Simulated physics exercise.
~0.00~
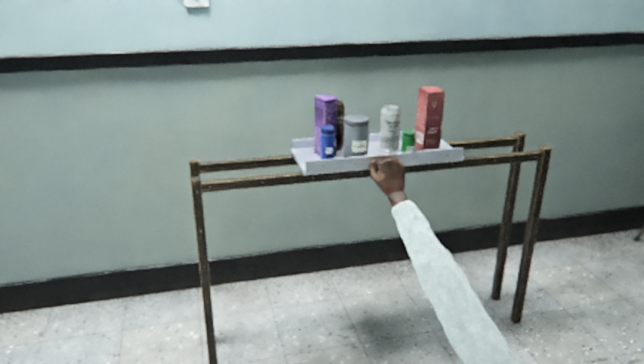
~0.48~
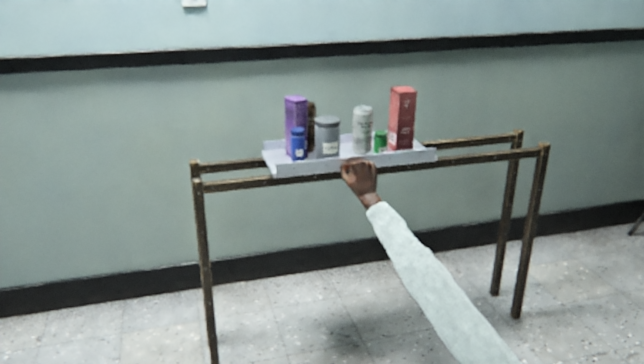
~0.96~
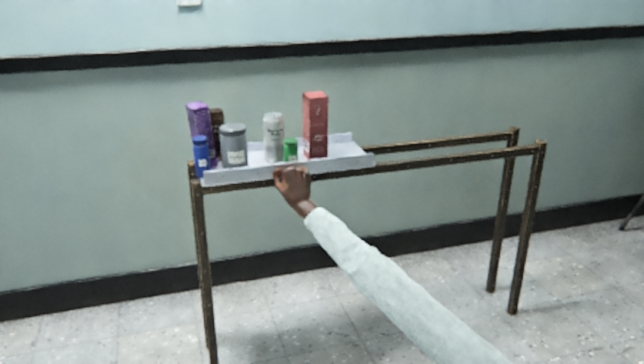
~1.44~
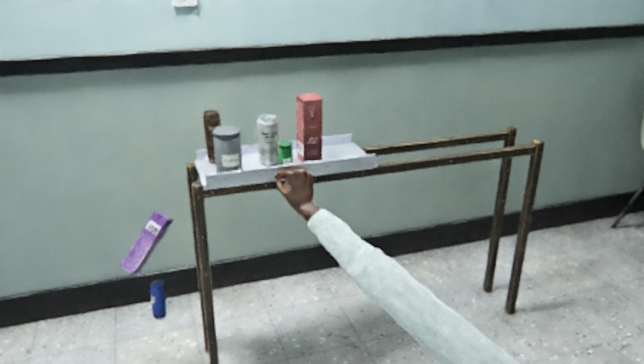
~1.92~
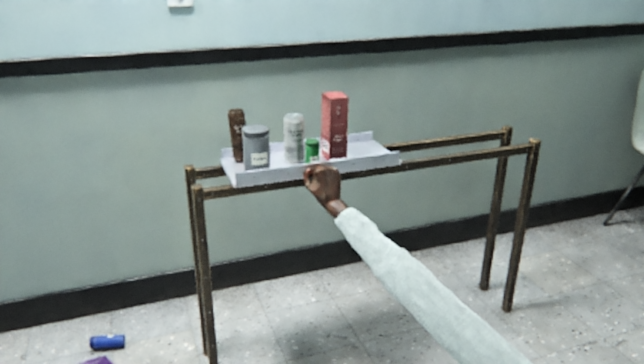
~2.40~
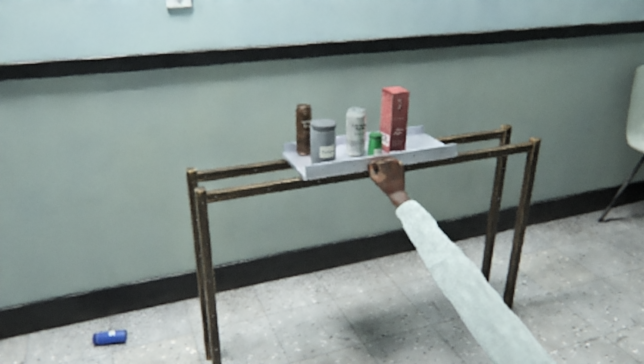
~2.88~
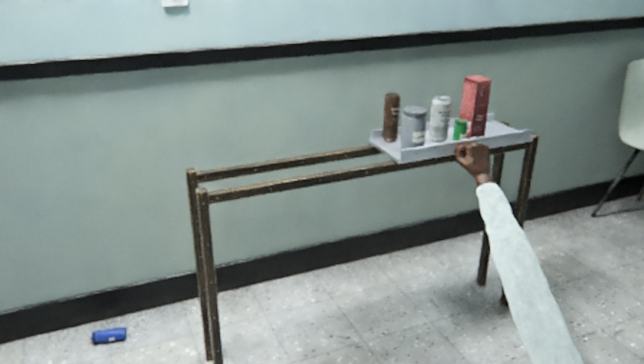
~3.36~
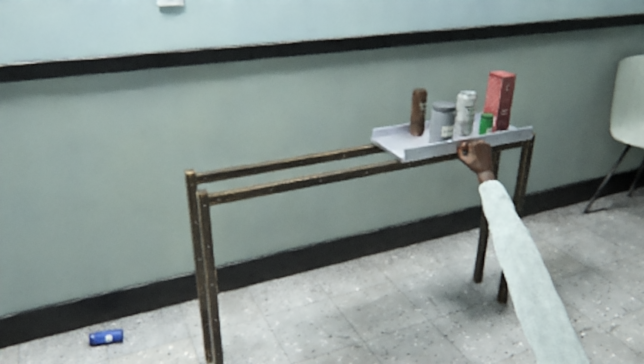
The footage shows a hand sliding a tray of cartons, cans, a jar and shakers left along a metal frame, where the purple carton and blue shaker fall to the floor, then moving it right, ending at the far side with the remaining items upright on it.
